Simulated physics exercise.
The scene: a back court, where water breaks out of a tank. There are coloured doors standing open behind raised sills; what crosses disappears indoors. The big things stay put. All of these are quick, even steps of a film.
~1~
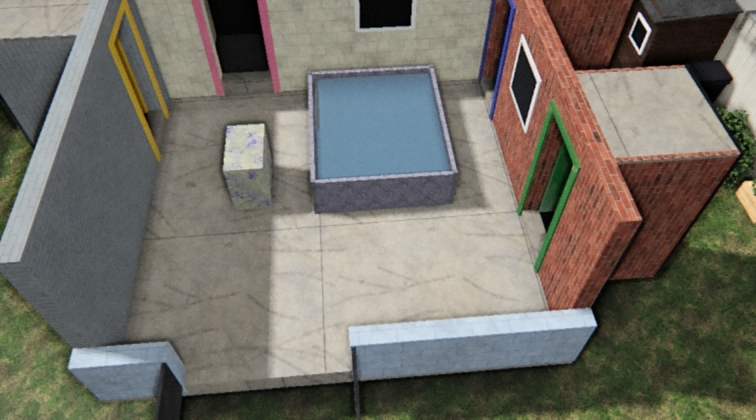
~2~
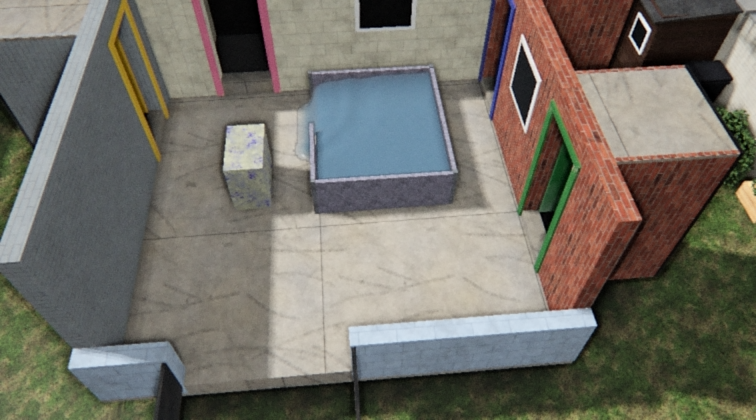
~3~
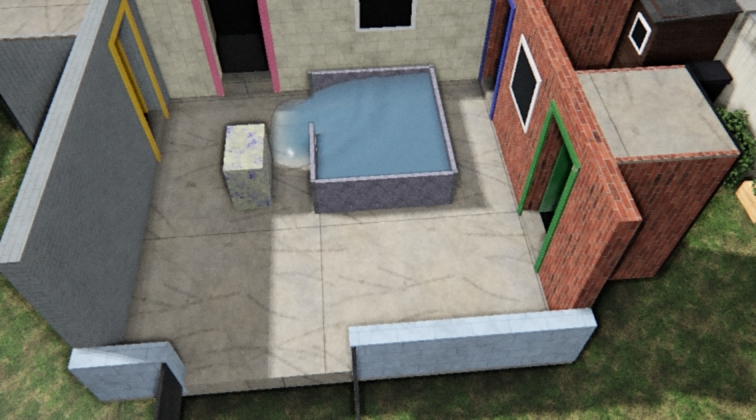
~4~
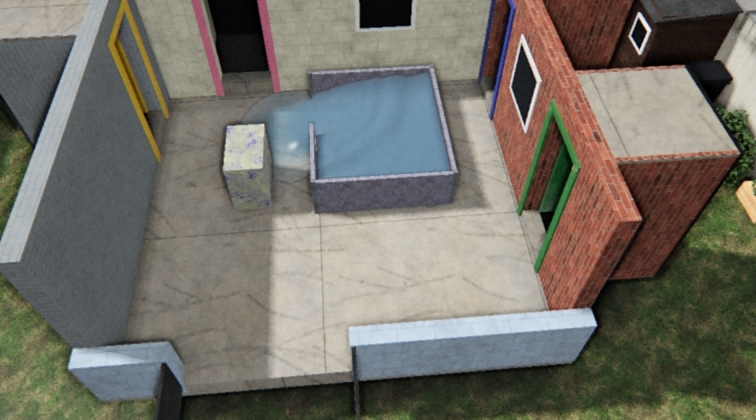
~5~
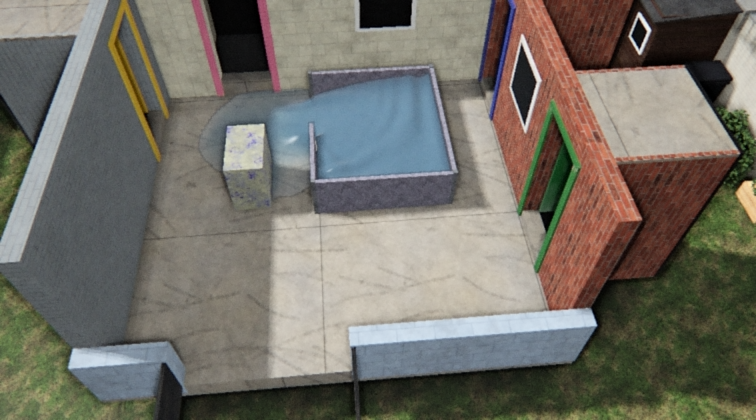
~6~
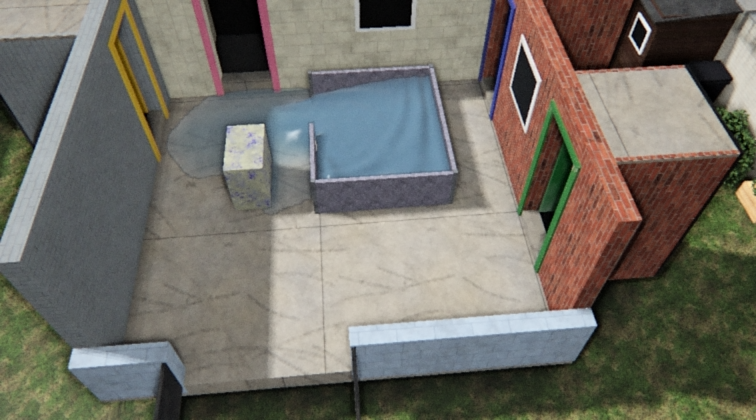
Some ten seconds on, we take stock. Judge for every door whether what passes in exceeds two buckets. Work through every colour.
My prediction: The blue door will not top two buckets. The yellow door will top two buckets. The green door will not top two buckets. The pink door will not top two buckets.
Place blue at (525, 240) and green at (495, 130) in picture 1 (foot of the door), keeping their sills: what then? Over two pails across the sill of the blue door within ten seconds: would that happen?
I reckon the blue door doesn't reach it.
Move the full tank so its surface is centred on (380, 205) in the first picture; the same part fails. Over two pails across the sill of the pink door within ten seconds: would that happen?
The pink door falls short.
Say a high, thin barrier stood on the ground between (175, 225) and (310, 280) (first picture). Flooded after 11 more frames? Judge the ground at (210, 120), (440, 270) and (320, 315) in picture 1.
Log, spots one to three: Swamped; spared; spared.
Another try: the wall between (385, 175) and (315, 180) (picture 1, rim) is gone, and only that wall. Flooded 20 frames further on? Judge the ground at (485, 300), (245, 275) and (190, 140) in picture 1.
Result, in sequence: Sodden, sodden, spared by the spill.
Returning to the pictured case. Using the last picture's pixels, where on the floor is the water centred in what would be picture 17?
Close to pixel (309, 145).
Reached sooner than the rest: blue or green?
I'd say it's the blue-painted one.
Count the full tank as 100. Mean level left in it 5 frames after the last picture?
Some 70 per cent.
A moment on, water covers 25 % of the floor; the blue door not reached, the yellow door under two buckets in, the green door not reached, the pink door wet at the sill, nothing in.
Next, water covers 30 % of the floor; the blue door not reached, the yellow door far over two buckets in, the green door not reached, the pink door wet at the sill, nothing in.
Then, water covers 50 % of the floor; the blue door not reached, the yellow door far over two buckets in, the green door not reached, the pink door wet at the sill, nothing in.
Later, water covers 65 % of the floor; the blue door wet at the sill, nothing in, the yellow door far over two buckets in, the green door not reached, the pink door wet at the sill, nothing in.
In the end, water covers 95 % of the floor; the blue door wet at the sill, nothing in, the yellow door far over two buckets in, the green door wet at the sill, nothing in, the pink door wet at the sill, nothing in.
